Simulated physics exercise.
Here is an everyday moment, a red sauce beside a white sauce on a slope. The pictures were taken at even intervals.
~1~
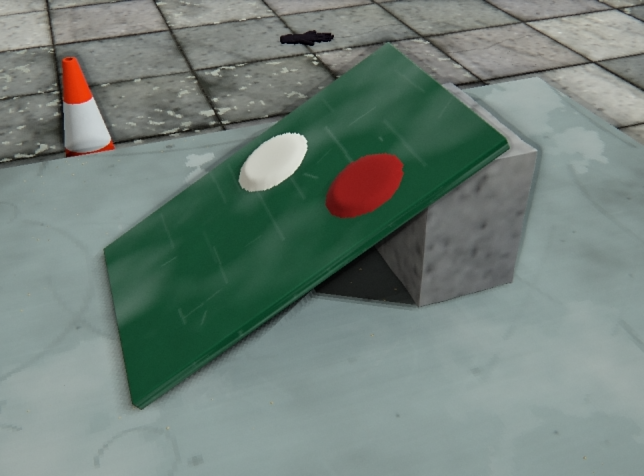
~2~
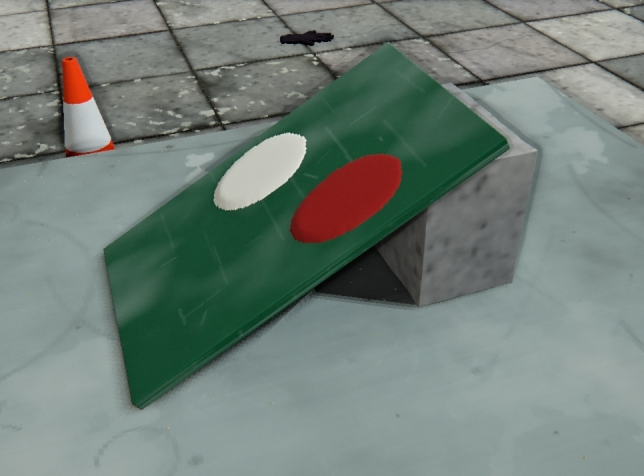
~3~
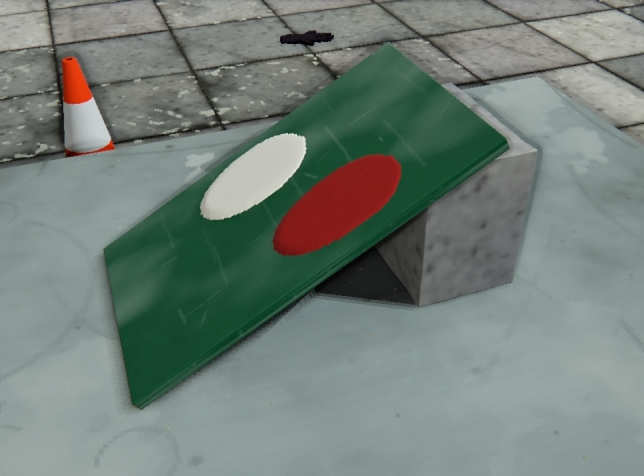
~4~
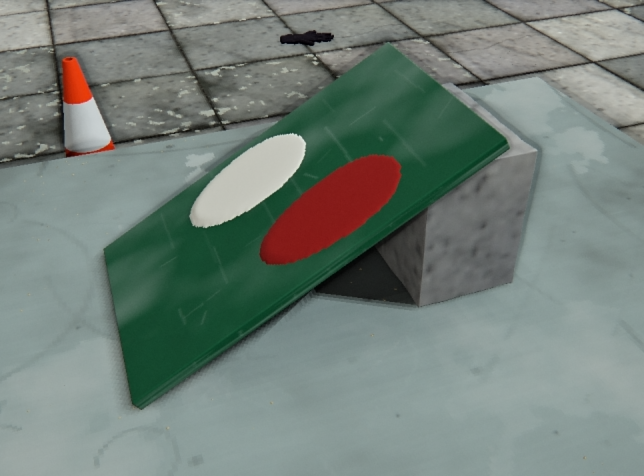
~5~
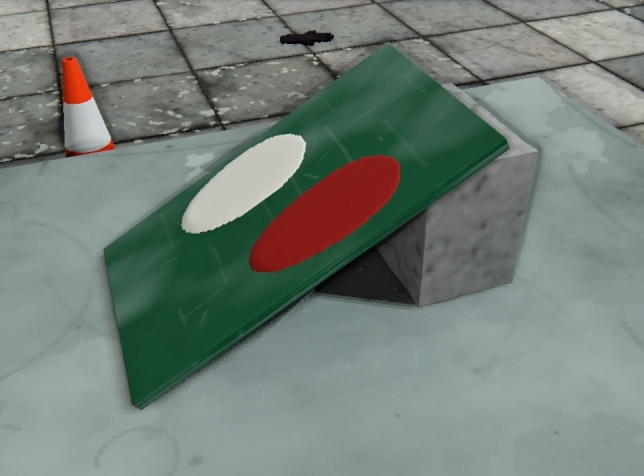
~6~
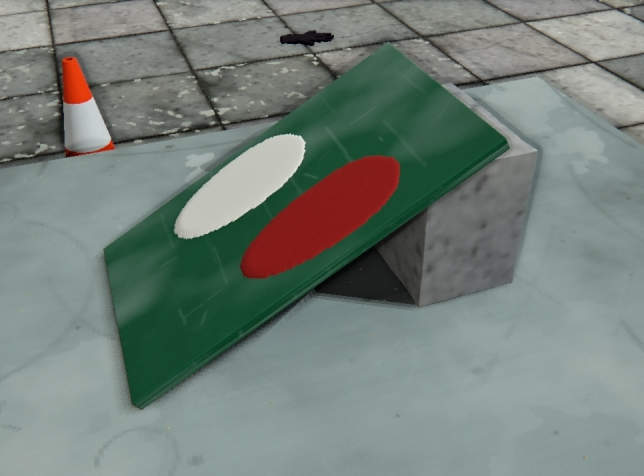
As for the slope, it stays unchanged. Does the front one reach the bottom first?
No, the back one does.
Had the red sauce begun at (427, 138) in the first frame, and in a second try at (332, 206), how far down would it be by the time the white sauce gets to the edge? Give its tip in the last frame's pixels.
Tip, last view - try 1: Approx. (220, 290); try 2: Approx. (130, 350).
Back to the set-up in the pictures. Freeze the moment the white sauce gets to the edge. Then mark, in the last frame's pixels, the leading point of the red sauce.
Estimated tip: (164, 326) px in the final view.
A moment on, the red sauce is three quarters of the way down; the white sauce is close to the edge.
When it is over, the red sauce is close to the edge; the white sauce is at the low edge.
